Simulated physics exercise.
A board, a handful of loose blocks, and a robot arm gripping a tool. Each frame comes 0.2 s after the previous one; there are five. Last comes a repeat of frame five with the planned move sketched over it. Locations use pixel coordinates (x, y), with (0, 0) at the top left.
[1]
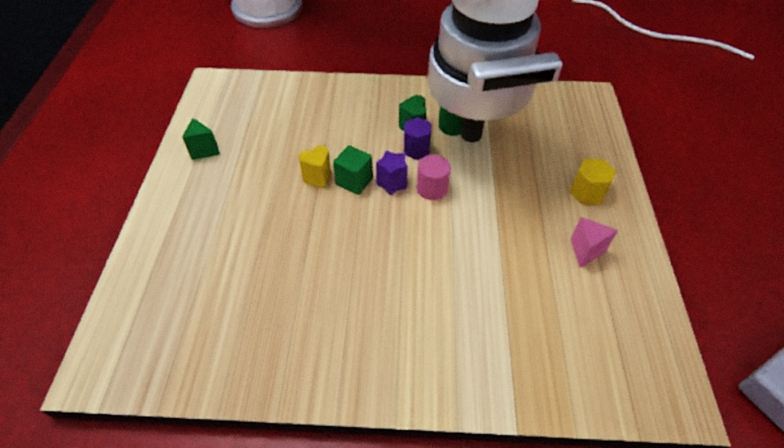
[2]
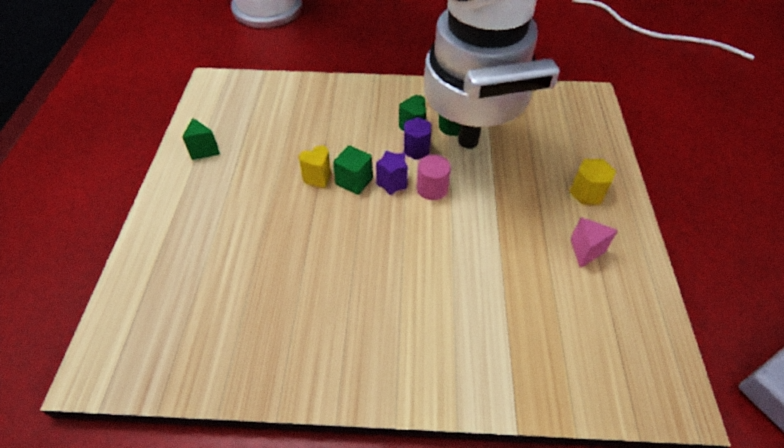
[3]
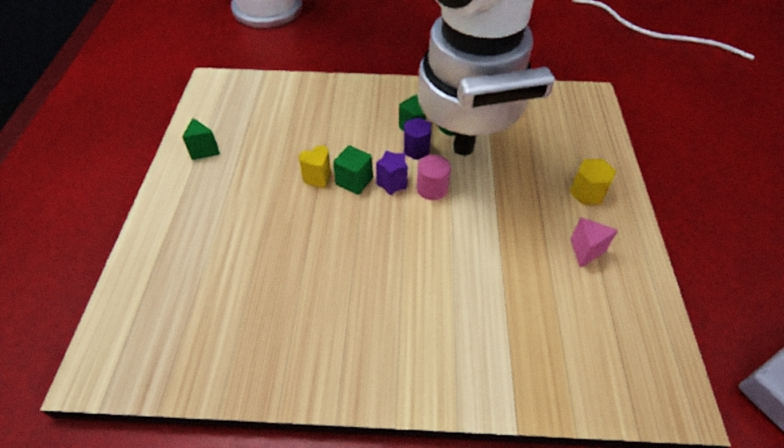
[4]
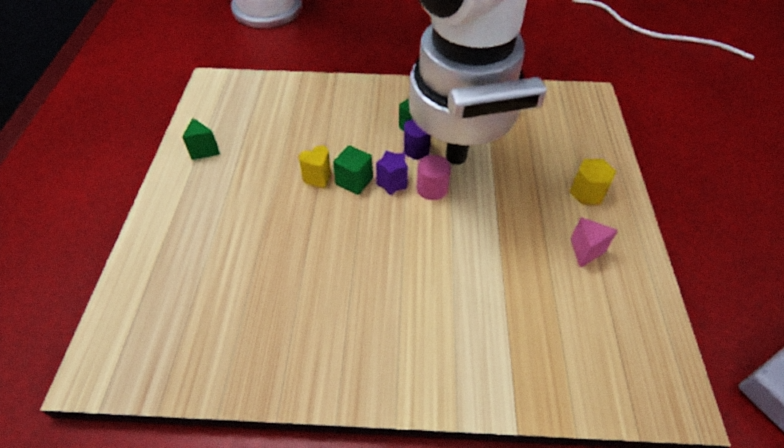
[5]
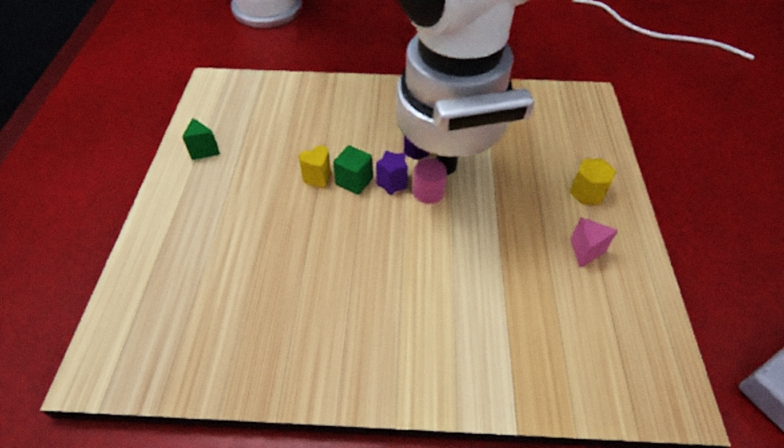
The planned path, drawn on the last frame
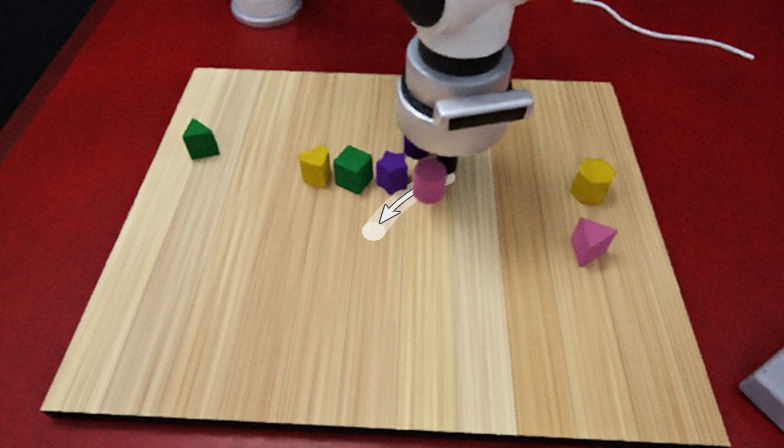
Robot arm moving its dark tool down and left among colored blocks on a wooden board, nudging the pink block slightly.
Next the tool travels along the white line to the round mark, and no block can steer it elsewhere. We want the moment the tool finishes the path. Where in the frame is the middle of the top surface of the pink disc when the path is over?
The middle of its top is at (396, 225).
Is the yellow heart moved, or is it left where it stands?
The yellow heart will stay where it is.
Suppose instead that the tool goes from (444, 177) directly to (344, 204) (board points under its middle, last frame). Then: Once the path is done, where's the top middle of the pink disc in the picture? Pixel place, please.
The middle of the upper face of the pink disc will lie at about (407, 187) in the picture.
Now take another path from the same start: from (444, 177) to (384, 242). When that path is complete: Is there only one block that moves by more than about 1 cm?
Going by the path, yes.
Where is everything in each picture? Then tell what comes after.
Lower end of the tool (471, 136), tops of blocks, yellow heart (315, 155), purple star (393, 161), purple hexagonal block (418, 127), pink disc (434, 166), in the first frame.
Tool (468, 141), blocks as before, in the second frame.
Tool (464, 149), blocks as before, in the third frame.
Tool (456, 157), blocks as before, in the fourth frame.
Tool (446, 167), yellow heart (315, 155), purple star (393, 161), purple hexagonal block hidden, pink disc (430, 169), in the fifth frame.
The drawn path runs from (444, 177) via (404, 198), ending at (374, 231).
On the path given first. One third of the way, tool (417, 181); pink disc (410, 188).
Two thirds of the way, tool (393, 199); purple star (385, 163), turned 50° clockwise; pink disc (399, 208).
At the end, tool (373, 222); yellow heart not moved; purple star (385, 163), turned 50° clockwise; purple hexagonal block not moved; pink disc (396, 225).
